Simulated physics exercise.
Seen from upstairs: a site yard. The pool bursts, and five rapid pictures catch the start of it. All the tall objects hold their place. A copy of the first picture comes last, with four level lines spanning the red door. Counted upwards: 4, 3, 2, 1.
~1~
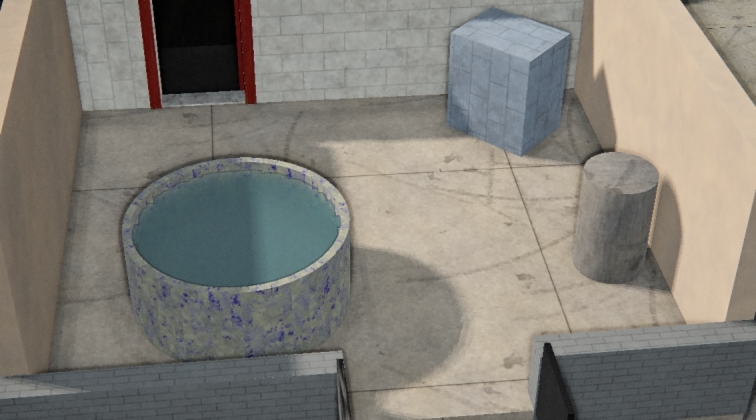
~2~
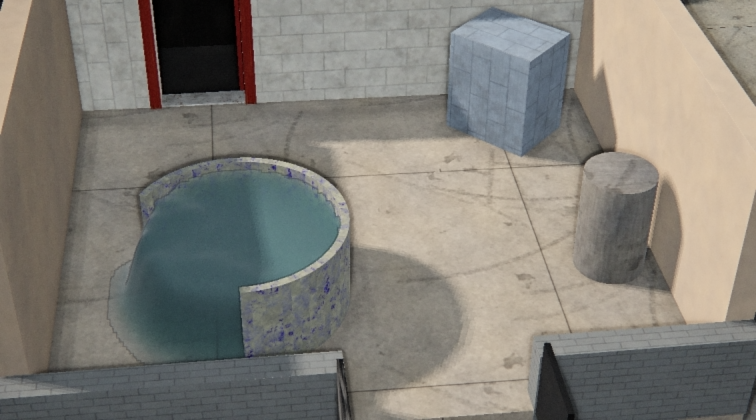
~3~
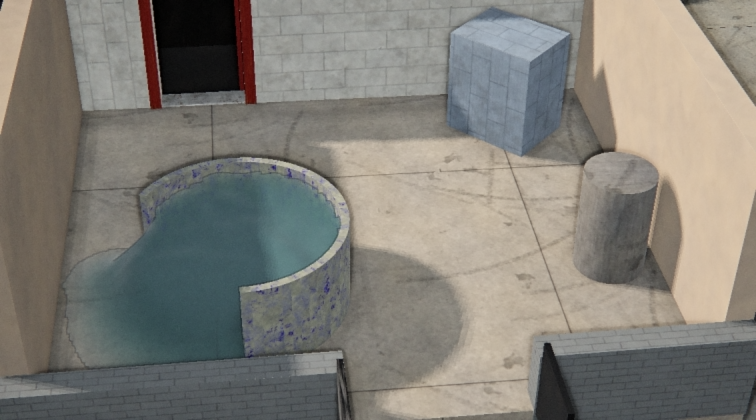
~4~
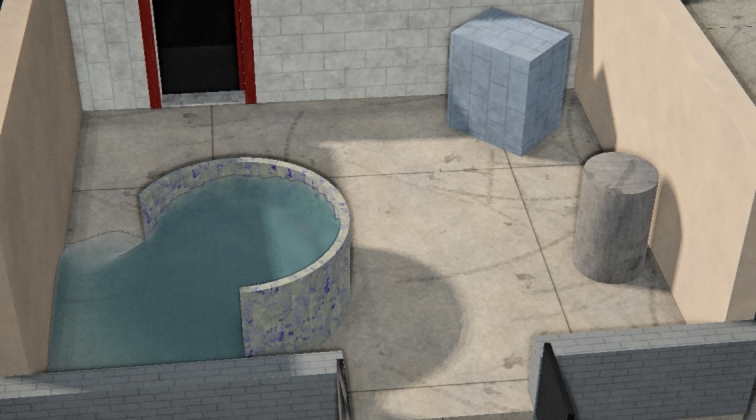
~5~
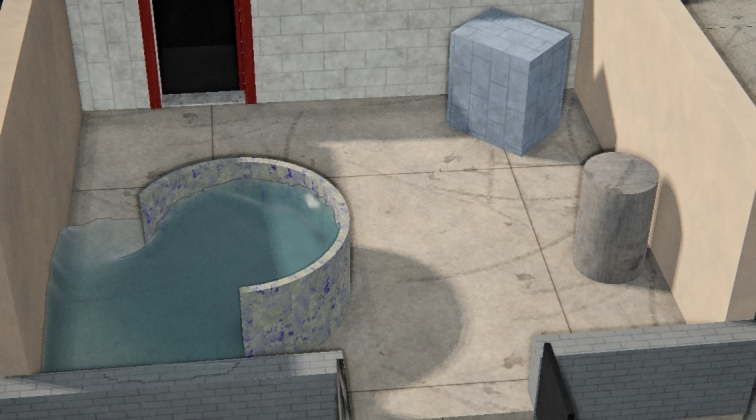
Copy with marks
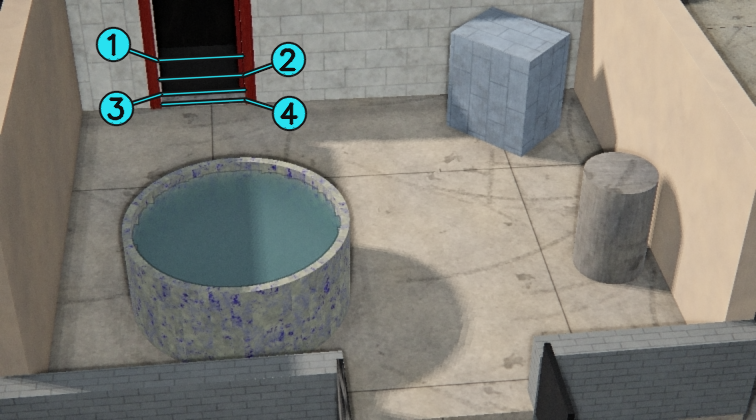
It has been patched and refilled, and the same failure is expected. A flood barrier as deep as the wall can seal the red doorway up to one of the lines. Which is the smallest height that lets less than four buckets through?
The limit is 3.
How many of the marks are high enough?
Three of the four.
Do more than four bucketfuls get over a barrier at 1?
No, not at all.
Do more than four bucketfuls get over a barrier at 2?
No, that is safe.
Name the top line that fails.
Line 4.
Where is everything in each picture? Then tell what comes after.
The first frame shows water in the pool at rest, its middle at (237, 228); foot of the red doorway at (204, 105); open gate at (439, 338).
In the second frame, 2 % of the ground under water, visible out to (127, 321).
In the third frame, 7 % of the ground under water, visible out to (104, 258).
In the fourth frame, 11 % of the ground under water, visible out to (65, 249).
In the fifth frame, 13 % of the ground under water, visible out to (68, 228).
In cyan, 1 at (200, 58); 2 at (201, 77); 3 at (203, 92); 4 at (204, 102); from the bottom up 4, 3, 2, 1.
With 1, nothing gets over.
With 2, nothing gets over.
With 3, a bucket or two gets in.
With 4, about 13 bucketfuls get in.
